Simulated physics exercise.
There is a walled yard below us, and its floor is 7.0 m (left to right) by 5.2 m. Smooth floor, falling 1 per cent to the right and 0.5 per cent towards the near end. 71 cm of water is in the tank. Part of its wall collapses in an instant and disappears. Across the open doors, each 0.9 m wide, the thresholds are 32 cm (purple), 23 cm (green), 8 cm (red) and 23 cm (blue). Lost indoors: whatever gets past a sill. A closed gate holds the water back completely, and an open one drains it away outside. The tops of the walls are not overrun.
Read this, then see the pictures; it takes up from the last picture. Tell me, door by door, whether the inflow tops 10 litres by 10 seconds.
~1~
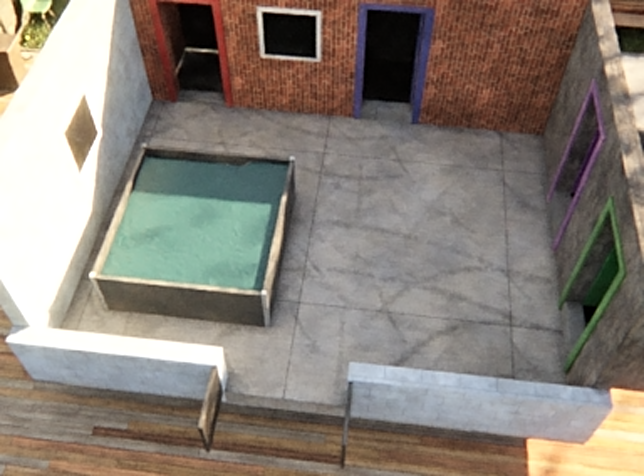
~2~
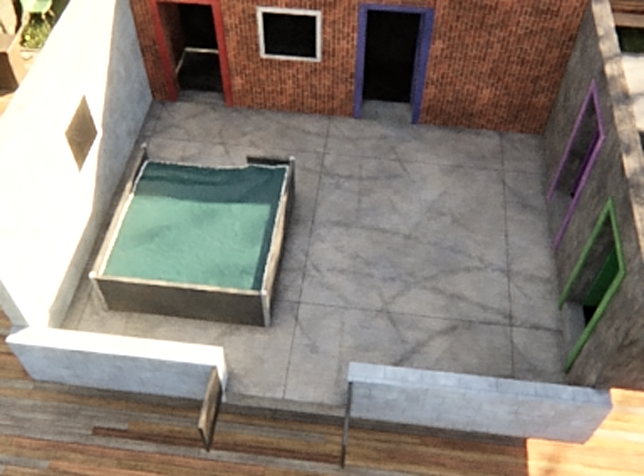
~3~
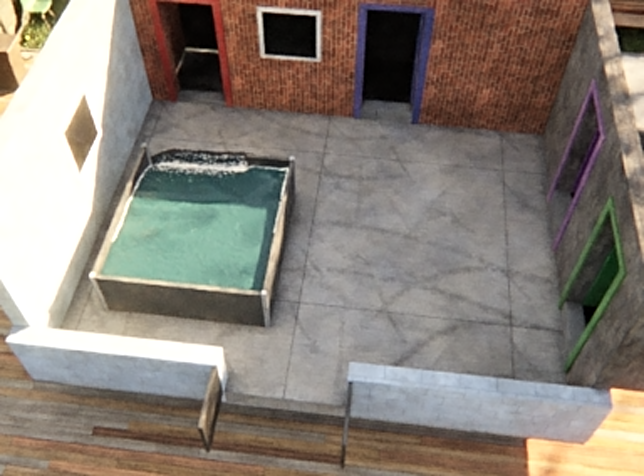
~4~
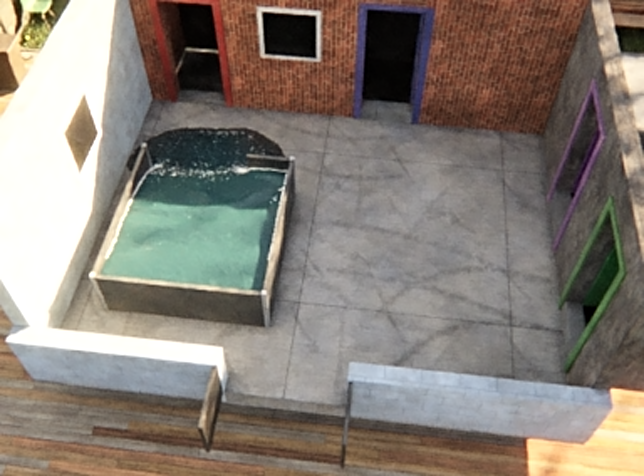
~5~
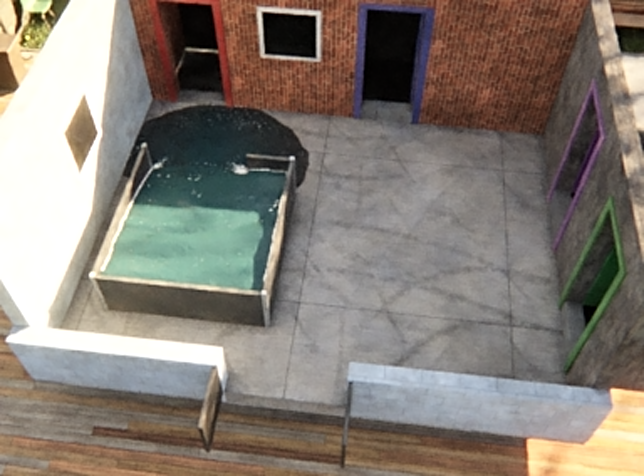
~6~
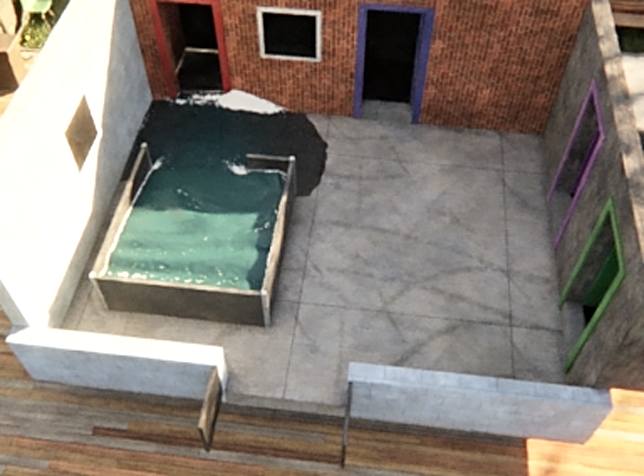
One by one: Purple door: Limit unbroken, green door: Limit unbroken, red door: Limit broken, blue door: Limit unbroken.
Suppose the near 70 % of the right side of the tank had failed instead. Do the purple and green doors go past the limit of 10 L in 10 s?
Measured against that limit, purple comes out short of it and green comes out beyond it.
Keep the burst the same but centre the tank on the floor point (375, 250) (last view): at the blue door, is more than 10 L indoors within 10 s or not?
Lab note: Blue door limit exceeded.
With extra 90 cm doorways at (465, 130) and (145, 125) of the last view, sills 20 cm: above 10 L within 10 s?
In that order: Under, over.
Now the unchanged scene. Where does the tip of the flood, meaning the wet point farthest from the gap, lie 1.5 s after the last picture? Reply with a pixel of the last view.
Near (496, 136).
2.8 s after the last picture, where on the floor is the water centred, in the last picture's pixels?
Centre: Roughly (249, 194) px.
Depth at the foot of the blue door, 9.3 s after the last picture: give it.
About 4.5 centimetres.
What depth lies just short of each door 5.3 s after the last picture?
In centimetres - purple: 15, green: 9, red: 18, blue: 7.
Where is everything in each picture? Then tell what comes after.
The first picture shows still water, 71 cm deep, in the tank at (200, 217).
In the second picture, water pours out on the tank's far side and has run 0.8 m, to a hidden place; typically 6 cm deep outside, 71 cm at the tank's back.
In the third picture, the front is at a hidden place, 1.1 m from the gap on the tank's far side; 1.2 m2 of floor is under water; 71 cm left at the back of the tank.
In the fourth picture, the front is at (270, 145), 1.4 m from the gap on the tank's far side; 2.6 m2 of floor is under water; 71 cm left at the back of the tank.
In the fifth picture, water pours out on the tank's far side and has run 2.0 m, to (248, 109); typically 7 cm deep outside, 71 cm at the tank's back.
In the sixth picture, the front is at (295, 113), 2.3 m from the gap on the tank's far side; 5.5 m2 of floor is under water; 67 cm left at the back of the tank.
Then, 0.7 s after the last picture water covers 20 % of the floor and is deepest (44 cm) near (148, 111); purple door not reached, green door not reached, red door 38 cm at the sill, 158 L in, blue door 5 cm at the sill, 0 L in.
Then, 1.5 s after the last picture water covers 30 % of the floor and is deepest (46 cm) near (228, 119); purple door not reached, green door not reached, red door 43 cm at the sill, 406 L in, blue door 8 cm at the sill, 0 L in.
Then, 2.8 s after the last picture water covers 55 % of the floor and is deepest (28 cm) near (230, 112); purple door 13 cm at the sill, 0 L in, green door not reached, red door 28 cm at the sill, 687 L in, blue door 8 cm at the sill, 0 L in.
Then, 5.3 s after the last picture water covers 80 % of the floor and is deepest (22 cm) near (564, 414); purple door 15 cm at the sill, 0 L in, green door 9 cm at the sill, 0 L in, red door 18 cm at the sill, 858 L in, blue door 7 cm at the sill, 0 L in.
Then, 9.3 s after the last picture water covers 95 % of the floor and is deepest (18 cm) near (564, 414); purple door 11 cm at the sill, 0 L in, green door 17 cm at the sill, 0 L in, red door 8 cm at the sill, 911 L in, blue door 5 cm at the sill, 0 L in.
